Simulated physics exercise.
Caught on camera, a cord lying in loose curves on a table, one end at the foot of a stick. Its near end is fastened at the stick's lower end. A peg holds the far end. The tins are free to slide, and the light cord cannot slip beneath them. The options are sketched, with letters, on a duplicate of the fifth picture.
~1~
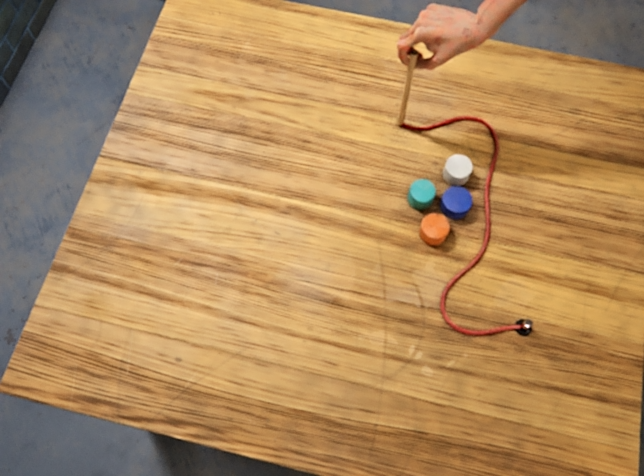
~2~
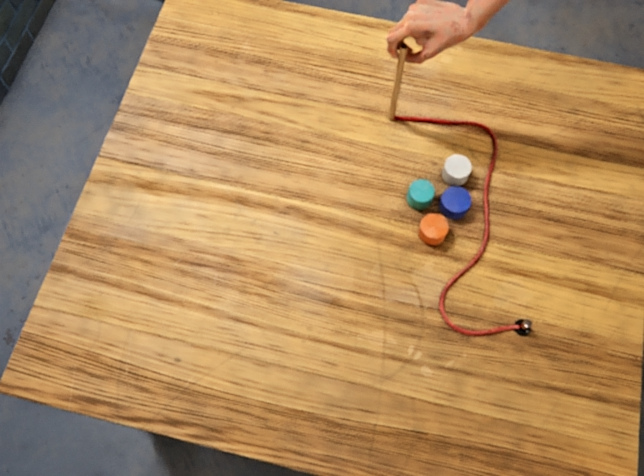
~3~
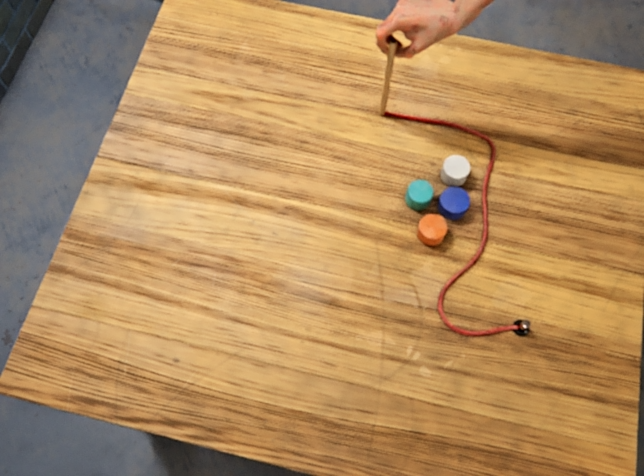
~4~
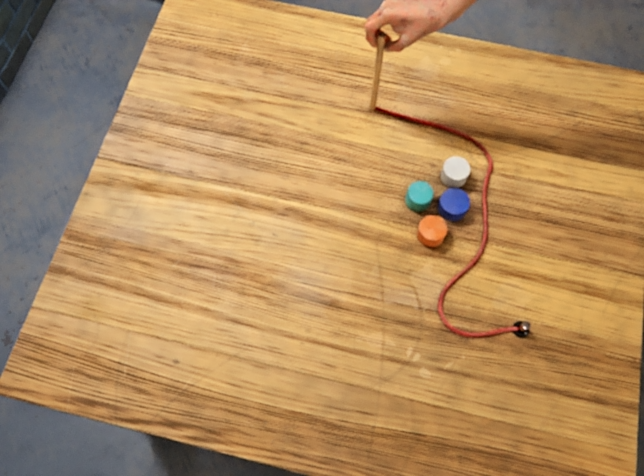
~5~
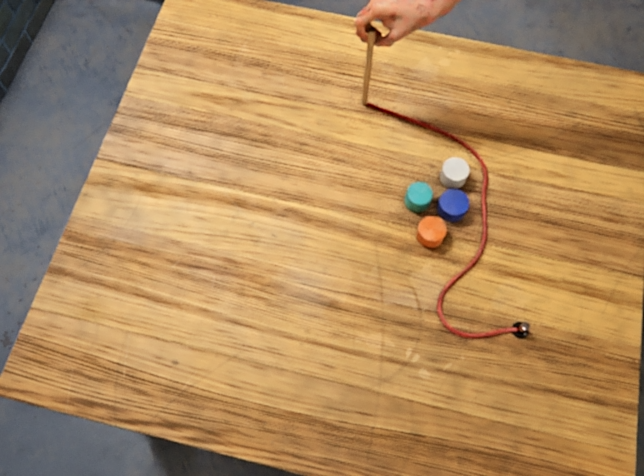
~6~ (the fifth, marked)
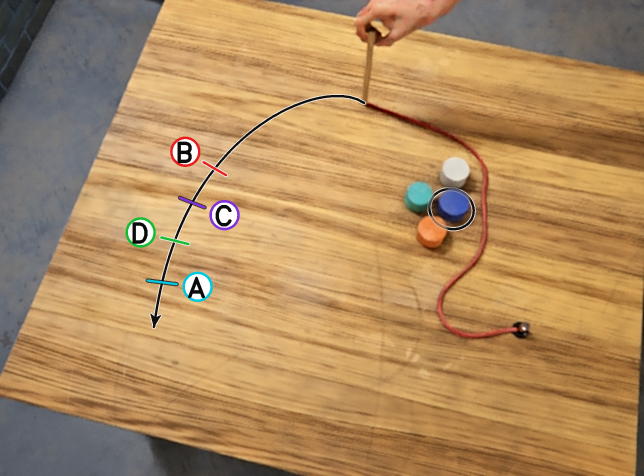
A hand holding a stick slowly drew one end of a curvy red cord up and to the left across a wooden table, while the four colored tins beside the cord barely moved.
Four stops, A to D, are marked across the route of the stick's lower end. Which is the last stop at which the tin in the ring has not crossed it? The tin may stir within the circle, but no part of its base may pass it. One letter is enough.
The farthest safe stop is B.
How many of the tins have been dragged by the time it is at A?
By then, four.
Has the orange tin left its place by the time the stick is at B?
No.
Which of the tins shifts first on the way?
The white tin.
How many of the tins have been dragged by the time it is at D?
Four.
On the marked copy, A at (162, 282); B at (215, 169); C at (192, 203); D at (175, 241); the ring at (451, 209); the route from (364, 103) via (220, 162) to (154, 327).
With B. Early on, foot of the stick (304, 103); blue tin (453, 206).
Further on, foot of the stick (251, 132); blue tin (453, 206).
At the end, foot of the stick (215, 169); blue tin (453, 206); white tin (437, 184); the blue tin is still in its ring.
As for the rest, A drags the ringed tin to (438, 238); C drags the ringed tin to (447, 214); D drags the ringed tin to (443, 225).
